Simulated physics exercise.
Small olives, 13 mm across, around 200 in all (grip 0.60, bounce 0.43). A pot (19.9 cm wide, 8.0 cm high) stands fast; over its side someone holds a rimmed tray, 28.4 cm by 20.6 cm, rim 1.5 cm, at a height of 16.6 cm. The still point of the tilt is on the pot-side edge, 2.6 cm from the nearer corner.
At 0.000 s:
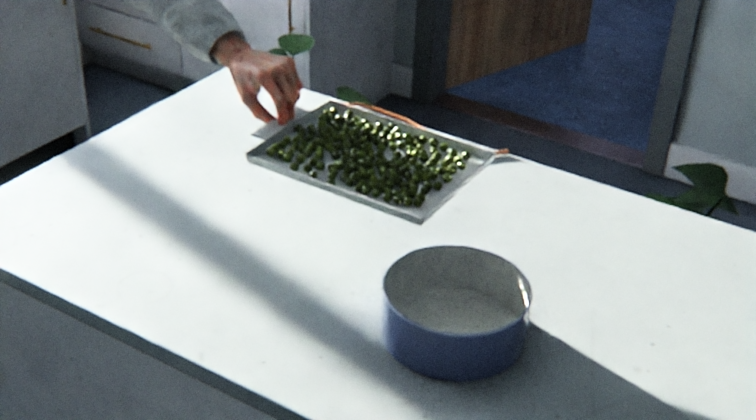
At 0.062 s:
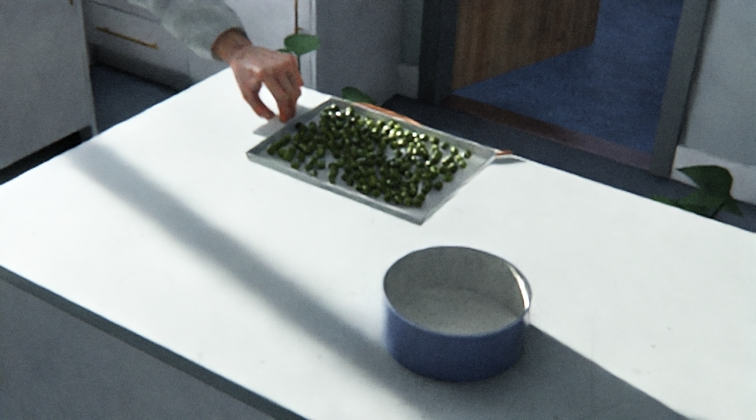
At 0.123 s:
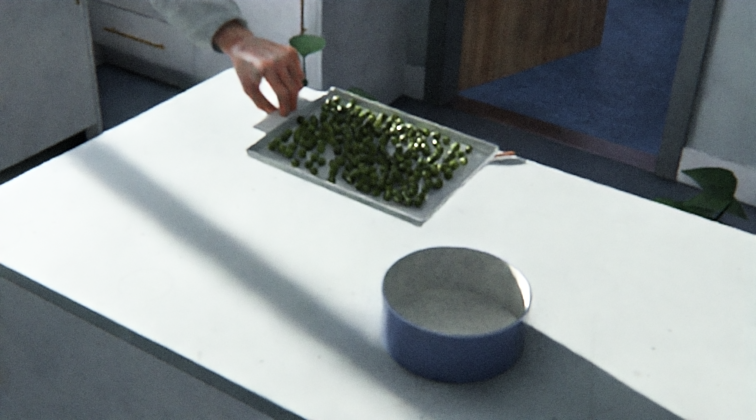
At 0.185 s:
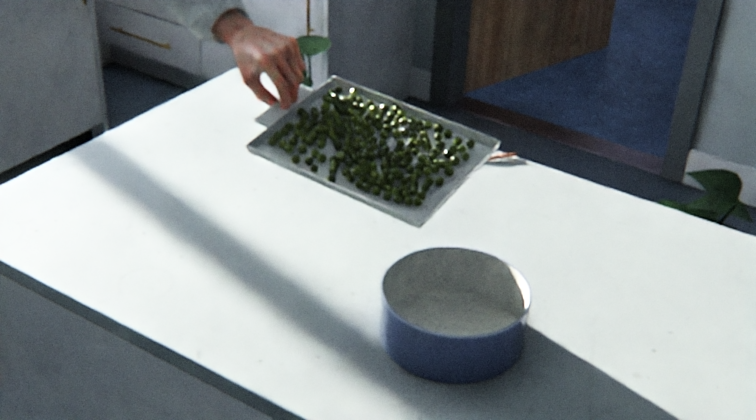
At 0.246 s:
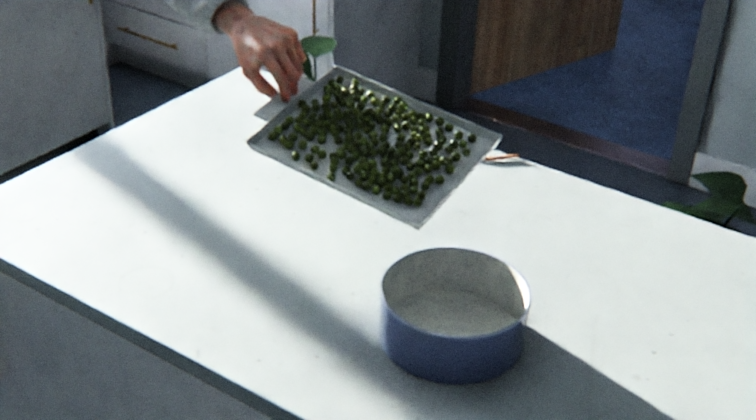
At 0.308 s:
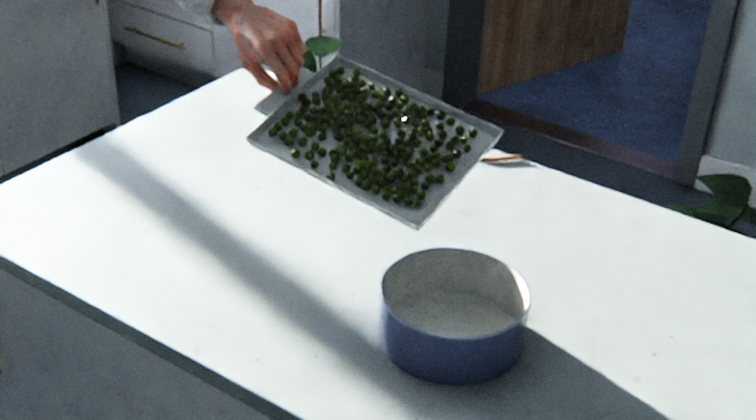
A hand lifts the far side of a tray of small green olives, tilting it.
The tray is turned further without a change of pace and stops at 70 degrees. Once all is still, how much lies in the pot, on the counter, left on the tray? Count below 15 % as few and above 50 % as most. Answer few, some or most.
Pot few, counter few, tray most.
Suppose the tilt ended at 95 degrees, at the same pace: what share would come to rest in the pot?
Then about 30 per cent.
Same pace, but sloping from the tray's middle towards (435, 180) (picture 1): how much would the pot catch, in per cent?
Some 5 per cent.
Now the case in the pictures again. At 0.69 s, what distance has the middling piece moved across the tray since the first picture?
About 5 cm.
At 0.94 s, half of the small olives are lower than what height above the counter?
Roughly 24 cm.
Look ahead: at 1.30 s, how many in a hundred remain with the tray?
Roughly 95 per cent.
After 0.69 s, tilt 43 degrees; the tray holds 100 %, the pot 0 %.
After 0.94 s, tilt 60 degrees; the tray holds 95 %, the pot 0 %.
Then, at 1.30 s, tilt 70 degrees; the tray holds 95 %, the pot 0 %.
In the end, at 2.2 s, pot 0 %, counter 5 %, tray 95 %.
